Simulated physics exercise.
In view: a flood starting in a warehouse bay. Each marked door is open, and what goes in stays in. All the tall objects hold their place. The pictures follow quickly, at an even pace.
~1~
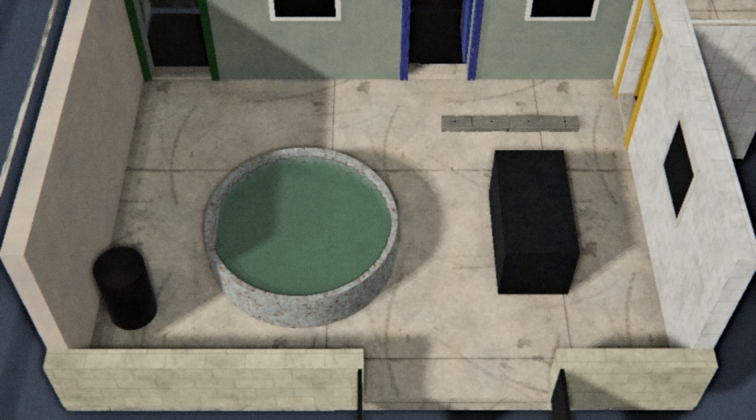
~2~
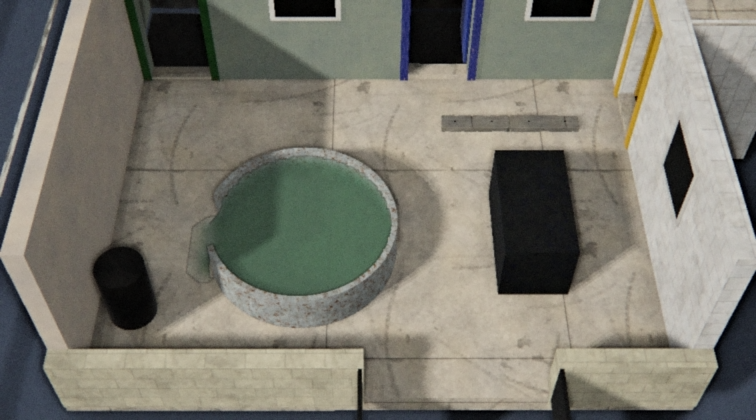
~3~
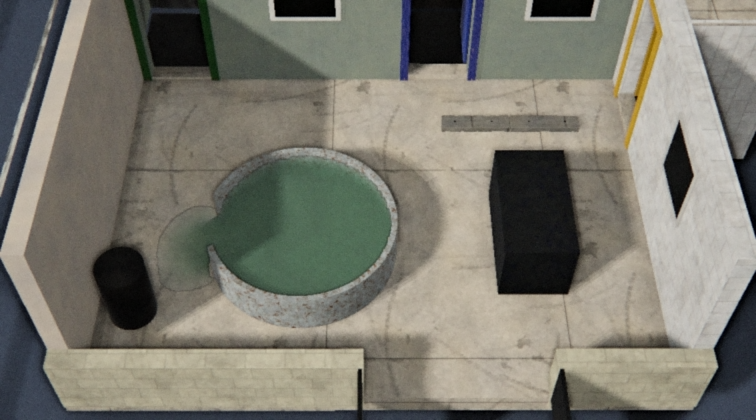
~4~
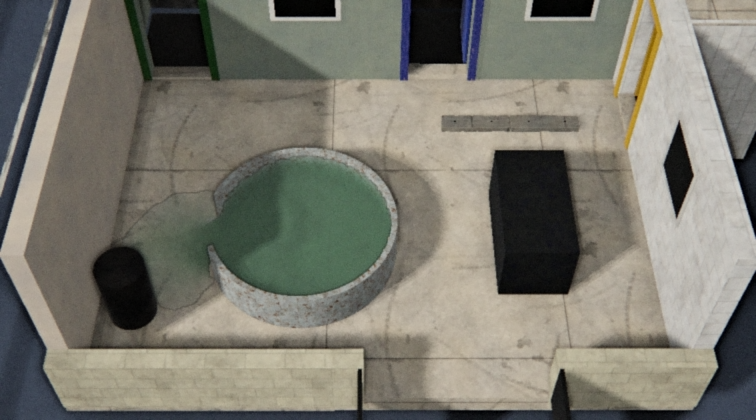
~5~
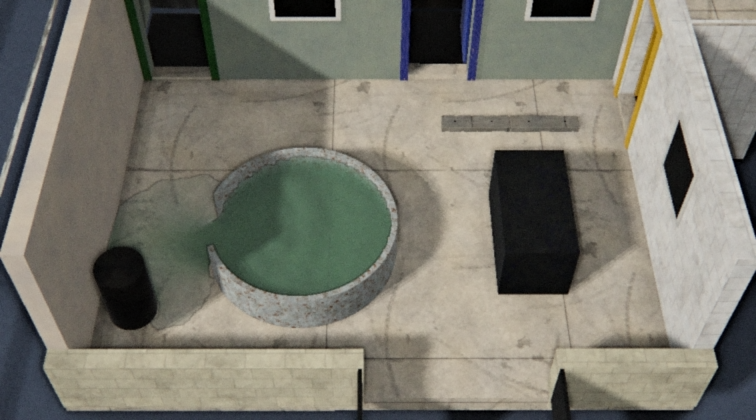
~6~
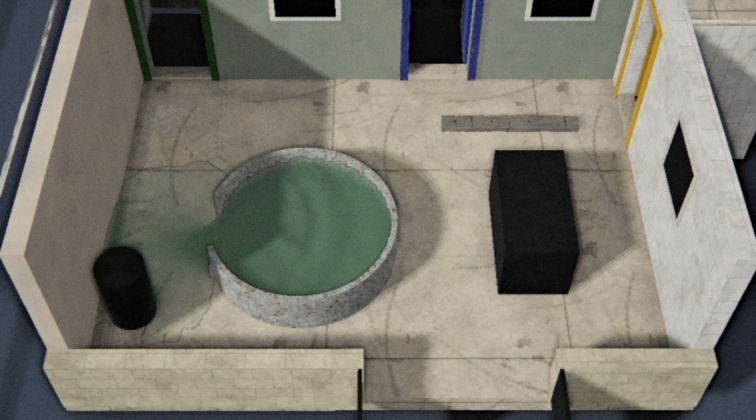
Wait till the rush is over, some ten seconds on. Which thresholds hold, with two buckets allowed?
One by one: The blue door admits no more than that; the green door lets in a lot; the yellow door admits no more than that.
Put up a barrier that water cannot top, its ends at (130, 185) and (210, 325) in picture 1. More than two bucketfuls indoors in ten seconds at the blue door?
Blue lets less in.
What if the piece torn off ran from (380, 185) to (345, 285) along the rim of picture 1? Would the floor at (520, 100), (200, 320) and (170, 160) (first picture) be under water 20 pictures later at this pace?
In that order: Flooded, no water, free of water.
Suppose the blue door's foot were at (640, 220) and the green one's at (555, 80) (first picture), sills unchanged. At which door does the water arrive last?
I say the blue one.
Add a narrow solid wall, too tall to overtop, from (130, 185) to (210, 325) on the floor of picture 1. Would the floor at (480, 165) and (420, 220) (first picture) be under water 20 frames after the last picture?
One after the other: Dry, not flooded.
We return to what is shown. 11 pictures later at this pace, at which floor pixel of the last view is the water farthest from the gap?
Roughly at (144, 81).
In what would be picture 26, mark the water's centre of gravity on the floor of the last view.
Roughly at (249, 239).
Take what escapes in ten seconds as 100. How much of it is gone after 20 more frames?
Some 25 per cent.
A moment on, water covers 15 % of the floor; the blue door not reached, the green door not reached, the yellow door not reached.
Next, water covers 20 % of the floor; the blue door not reached, the green door under two buckets in, the yellow door not reached.
Then, water covers 35 % of the floor; the blue door not reached, the green door far over two buckets in, the yellow door not reached.
Later, water covers 70 % of the floor; the blue door wet at the sill, nothing in, the green door far over two buckets in, the yellow door not reached.
In the end, water covers 95 % of the floor; the blue door wet at the sill, nothing in, the green door far over two buckets in, the yellow door wet at the sill, nothing in.
